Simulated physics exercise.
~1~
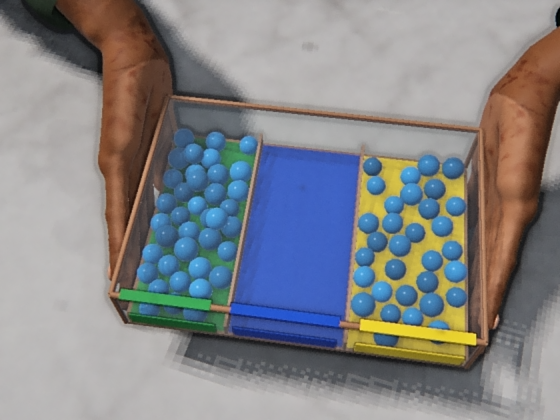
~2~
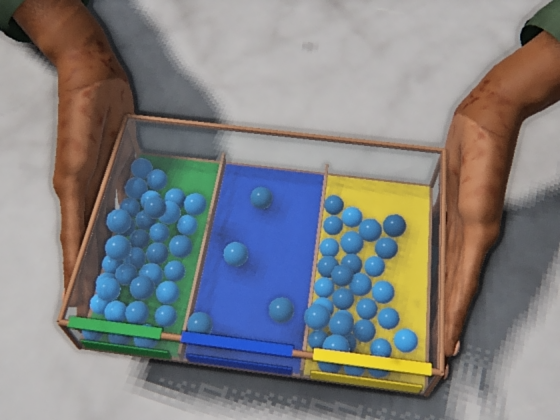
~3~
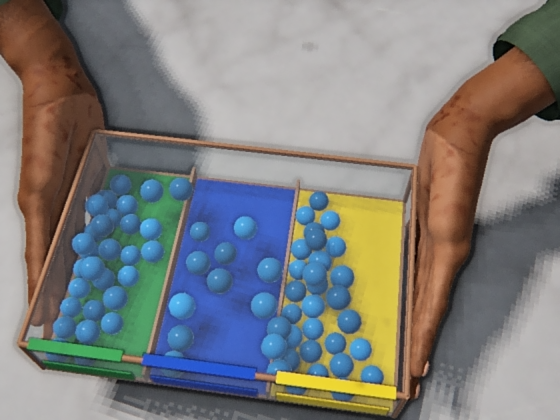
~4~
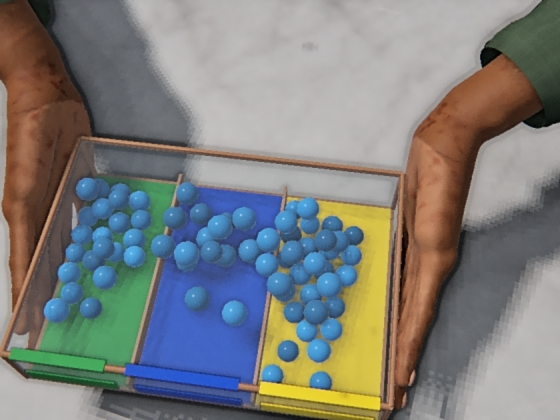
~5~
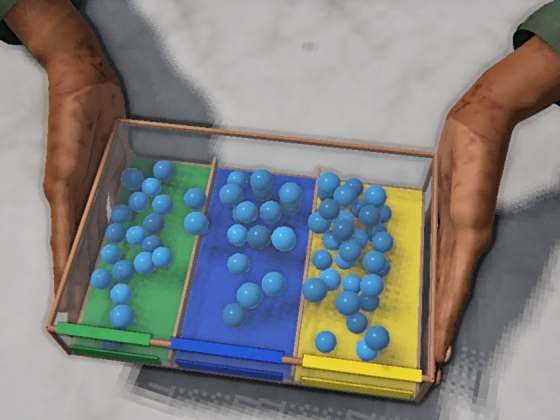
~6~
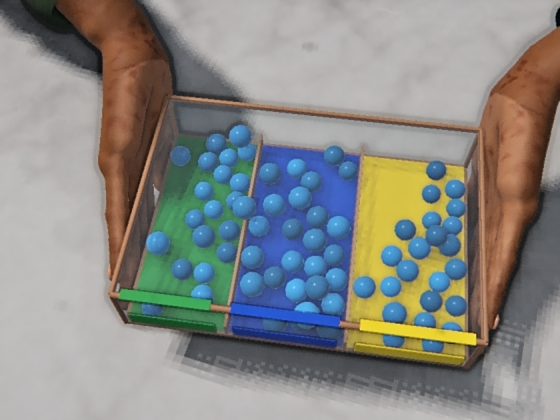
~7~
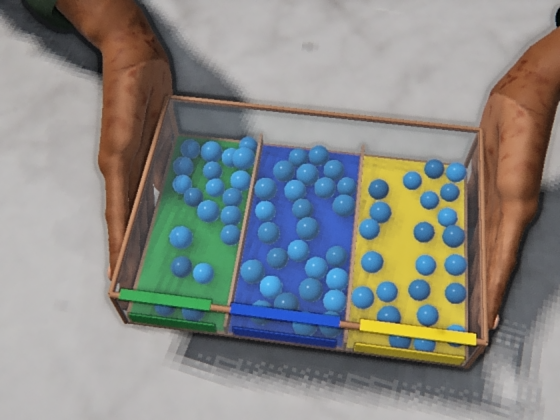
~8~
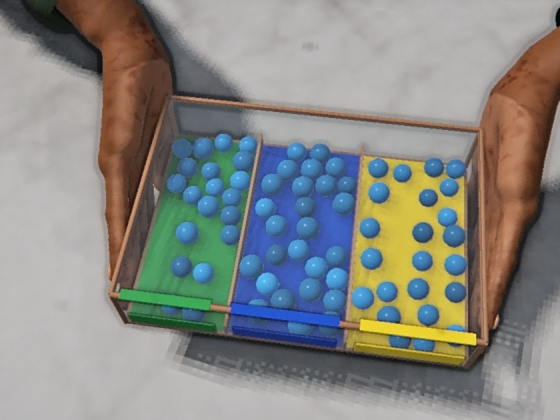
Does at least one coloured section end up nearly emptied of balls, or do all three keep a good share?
All three keep a good share, with plenty of balls resting in the yellow, green and blue sections.
